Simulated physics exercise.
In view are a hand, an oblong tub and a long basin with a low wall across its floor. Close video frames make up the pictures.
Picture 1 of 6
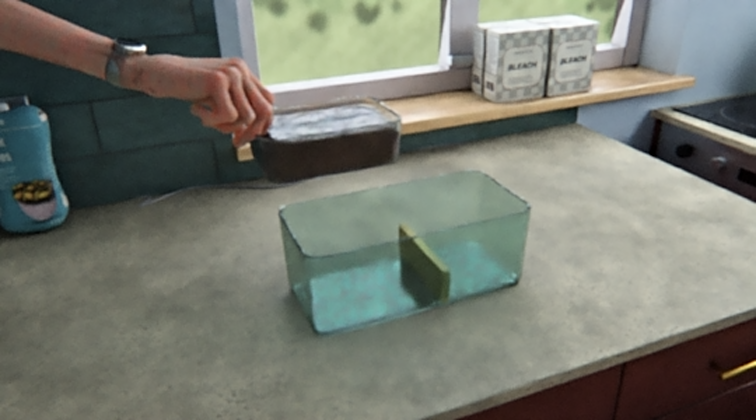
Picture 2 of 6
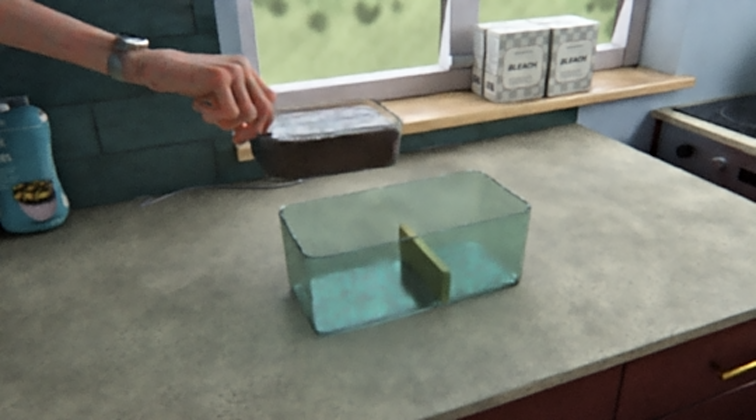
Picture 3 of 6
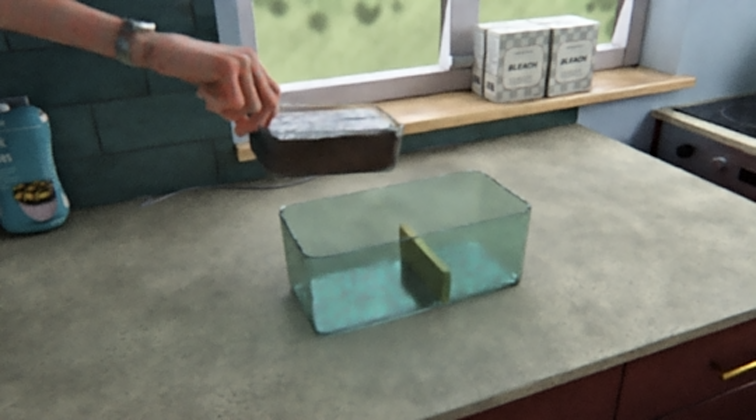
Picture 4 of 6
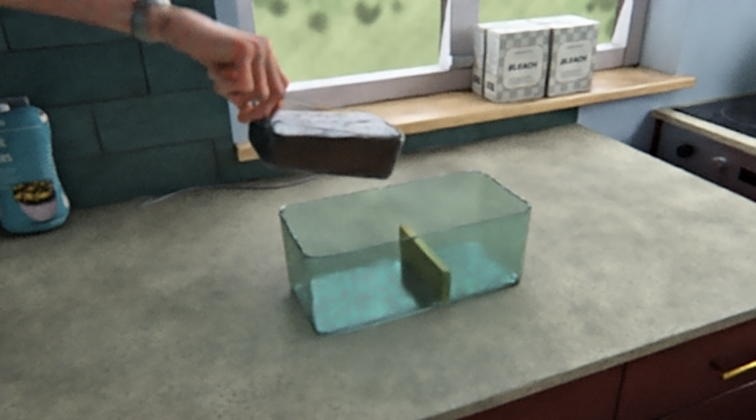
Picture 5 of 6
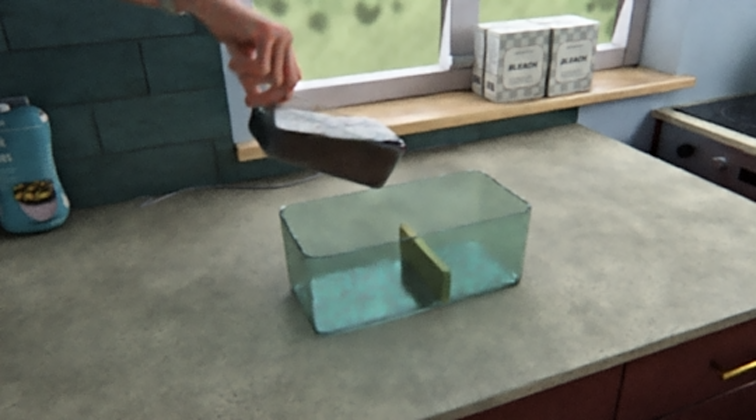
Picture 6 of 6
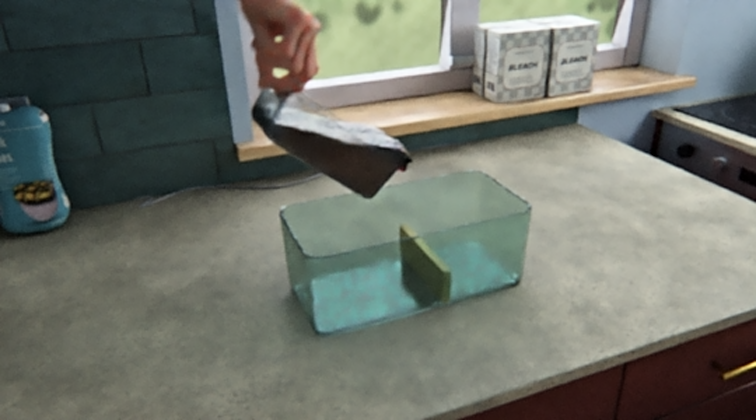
A hand holds a dark oblong tub above a greenish glass basin with a low wall across its floor, on a kitchen counter, then shifts right and tilts the tub steadily, its right end dipping toward the basin.
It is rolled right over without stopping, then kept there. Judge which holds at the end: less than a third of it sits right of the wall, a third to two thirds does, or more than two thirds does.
The share right of the wall fails to reach one third.
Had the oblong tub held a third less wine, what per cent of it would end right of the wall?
That works out to some 5 %.
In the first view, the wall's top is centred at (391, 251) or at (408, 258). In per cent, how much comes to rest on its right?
Record: Case 1 near 70 %, case 2 near 50 %.
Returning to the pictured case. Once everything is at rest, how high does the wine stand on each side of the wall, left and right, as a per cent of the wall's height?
Left: About 40; right: About 20.
A moment on, the oblong tub is tipped right over and 8 per cent is still to pour, 71 is left of the wall and 17 right of it.
Next, the oblong tub is tipped right over and 1 per cent is still to pour, 63 is left of the wall and 18 right of it.
Then the oblong tub is tipped right over and 0 per cent is still to pour, 71 is left of the wall and 19 right of it.
Later the oblong tub is tipped right over and 0 per cent is still to pour, 71 is left of the wall and 20 right of it.
In the end 71 per cent lies left of the wall, 20 right of it and 9 outside.
